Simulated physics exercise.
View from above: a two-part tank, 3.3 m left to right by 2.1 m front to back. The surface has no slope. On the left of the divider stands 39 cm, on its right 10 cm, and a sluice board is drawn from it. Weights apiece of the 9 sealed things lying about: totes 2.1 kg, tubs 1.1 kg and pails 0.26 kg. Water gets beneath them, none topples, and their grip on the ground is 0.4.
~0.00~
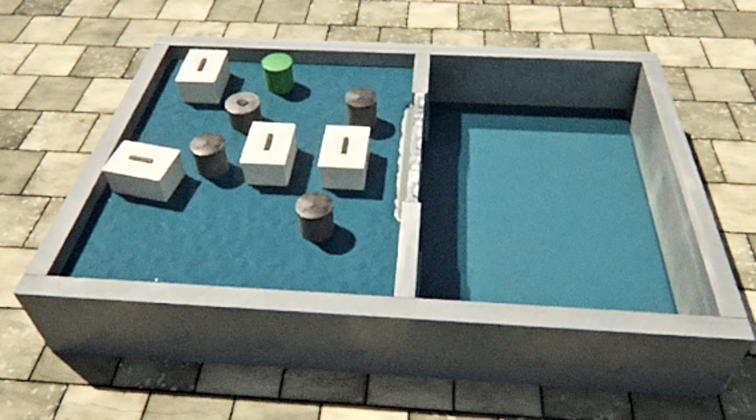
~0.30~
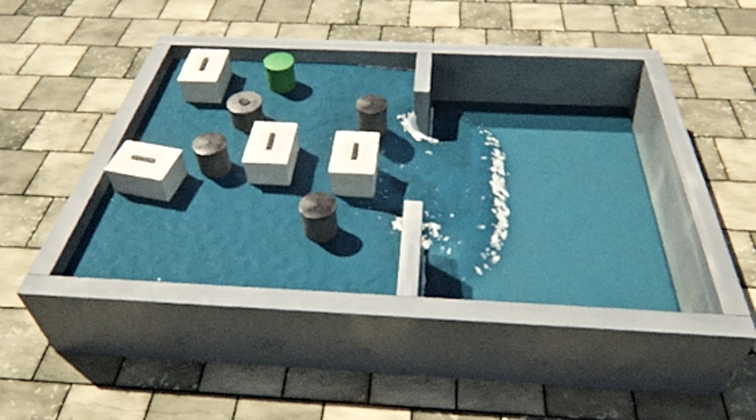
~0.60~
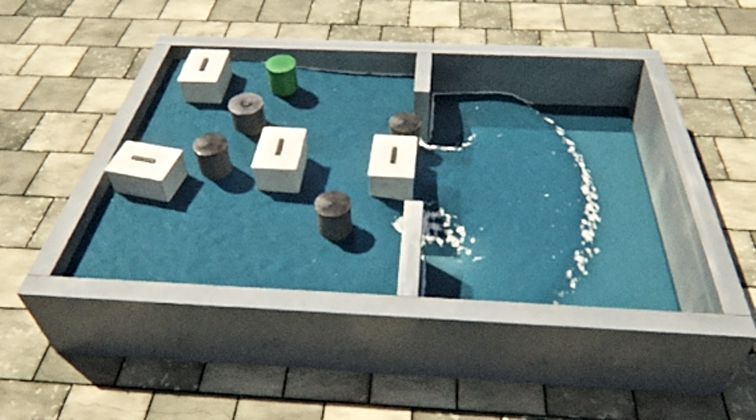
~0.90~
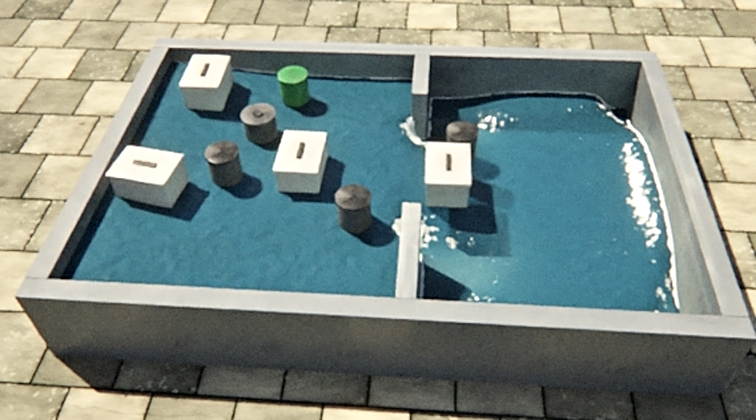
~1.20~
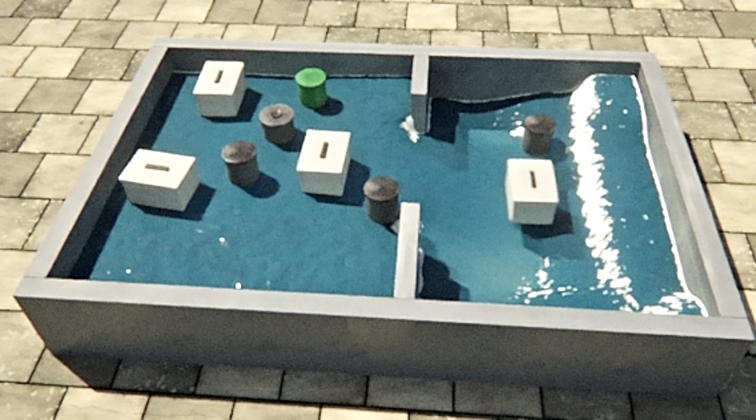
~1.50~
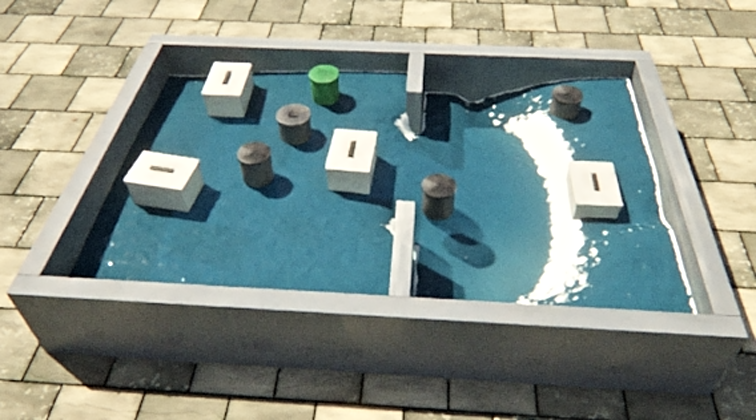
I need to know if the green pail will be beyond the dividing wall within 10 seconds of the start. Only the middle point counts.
Outcome for the green pail: Still before the divider.
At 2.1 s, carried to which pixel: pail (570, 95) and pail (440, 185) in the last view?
They end up about (524, 69) and (576, 203) in the last view.
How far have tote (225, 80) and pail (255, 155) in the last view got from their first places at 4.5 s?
They've ended up 10 cm and 20 cm away, in that order.
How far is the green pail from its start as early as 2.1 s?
By that time, close to 50 cm.
After 2.1 s the green pail is near (342, 88), 0.5 m from its start, afloat; 4 of 9 are over the mark; 9 afloat.
After 4.5 s the green pail is near (328, 75), 0.4 m from its start, afloat; 4 of 9 are over the mark; 9 afloat.
After 7.0 s the green pail is near (363, 88), 0.6 m from its start, afloat; 3 of 9 are over the mark; 9 afloat.
After 10.0 s the green pail is near (362, 72), 0.6 m from its start, afloat; 3 of 9 are over the mark; 9 afloat.
